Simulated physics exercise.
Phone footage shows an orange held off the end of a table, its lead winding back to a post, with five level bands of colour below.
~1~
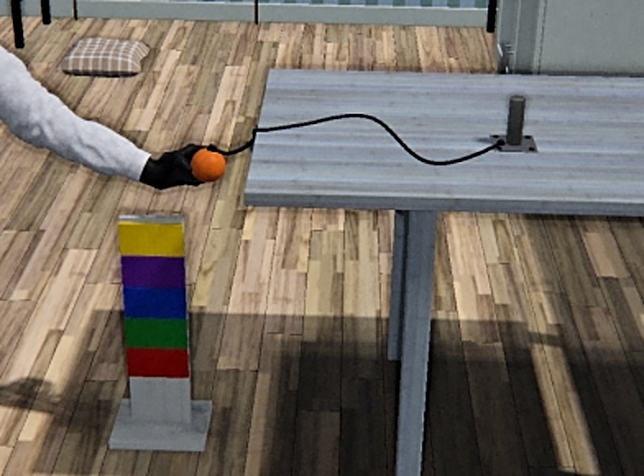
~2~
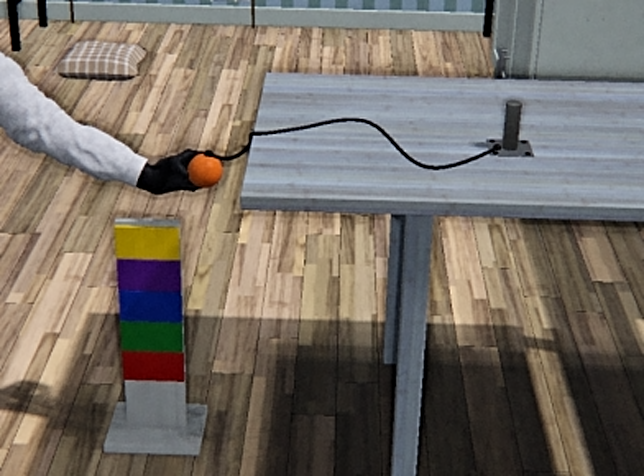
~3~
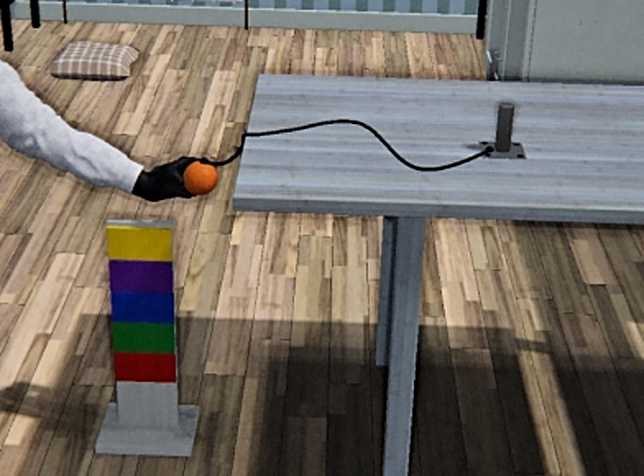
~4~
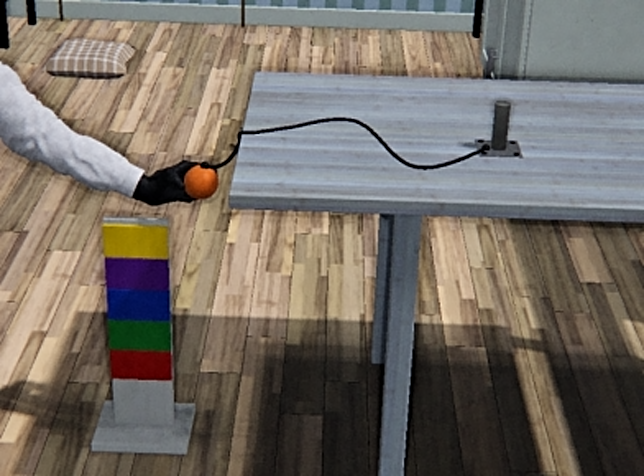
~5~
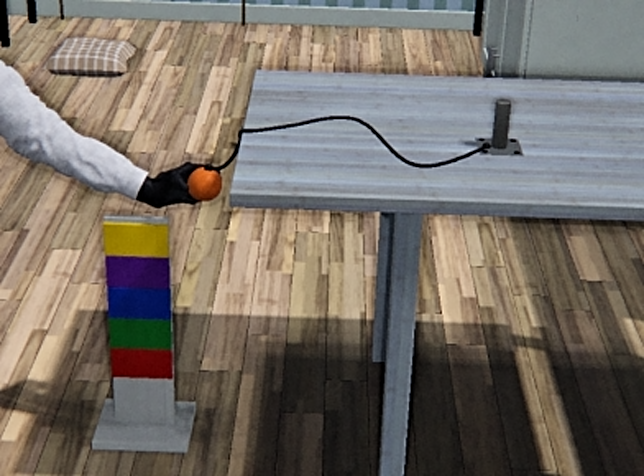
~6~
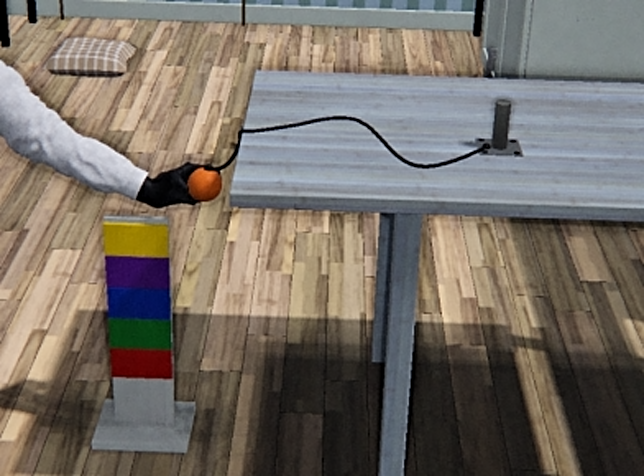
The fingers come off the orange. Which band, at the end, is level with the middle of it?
The middle is level with blue.
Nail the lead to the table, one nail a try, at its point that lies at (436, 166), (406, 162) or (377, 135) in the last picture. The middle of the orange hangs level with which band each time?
Purple, then purple, then yellow.
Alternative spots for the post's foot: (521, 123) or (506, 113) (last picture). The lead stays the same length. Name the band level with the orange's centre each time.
Try one - purple; try two - purple.
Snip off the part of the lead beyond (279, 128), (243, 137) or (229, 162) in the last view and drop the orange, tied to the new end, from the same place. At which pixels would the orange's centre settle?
Estimated positions in order: (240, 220); (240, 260); (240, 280).
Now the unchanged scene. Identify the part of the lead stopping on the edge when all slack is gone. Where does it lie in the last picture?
Around (339, 118).
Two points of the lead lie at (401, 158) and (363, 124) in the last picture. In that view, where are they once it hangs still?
Final spots: (367, 142), then (269, 139).
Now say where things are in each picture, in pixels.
The first picture shows orange (208, 165); yellow (151, 241); purple (153, 273); blue (155, 304); green (156, 334); red (158, 364).
The second picture shows orange (205, 171); lead through (474, 159) (414, 162) (386, 135) (338, 121) (271, 133).
The third picture shows orange (201, 178).
The fourth picture shows orange (201, 183); lead through (463, 159) (403, 162) (375, 135) (327, 120) (260, 132).
The fifth picture shows orange (205, 184).
The sixth picture shows orange (205, 185); lead through (464, 158) (404, 160) (376, 134) (328, 119) (260, 131).
Soon after, orange near (258, 307); level with blue.
After that, orange near (228, 305); level with blue.
In the end, orange near (238, 309); level with blue. The lead holds its middle at blue.
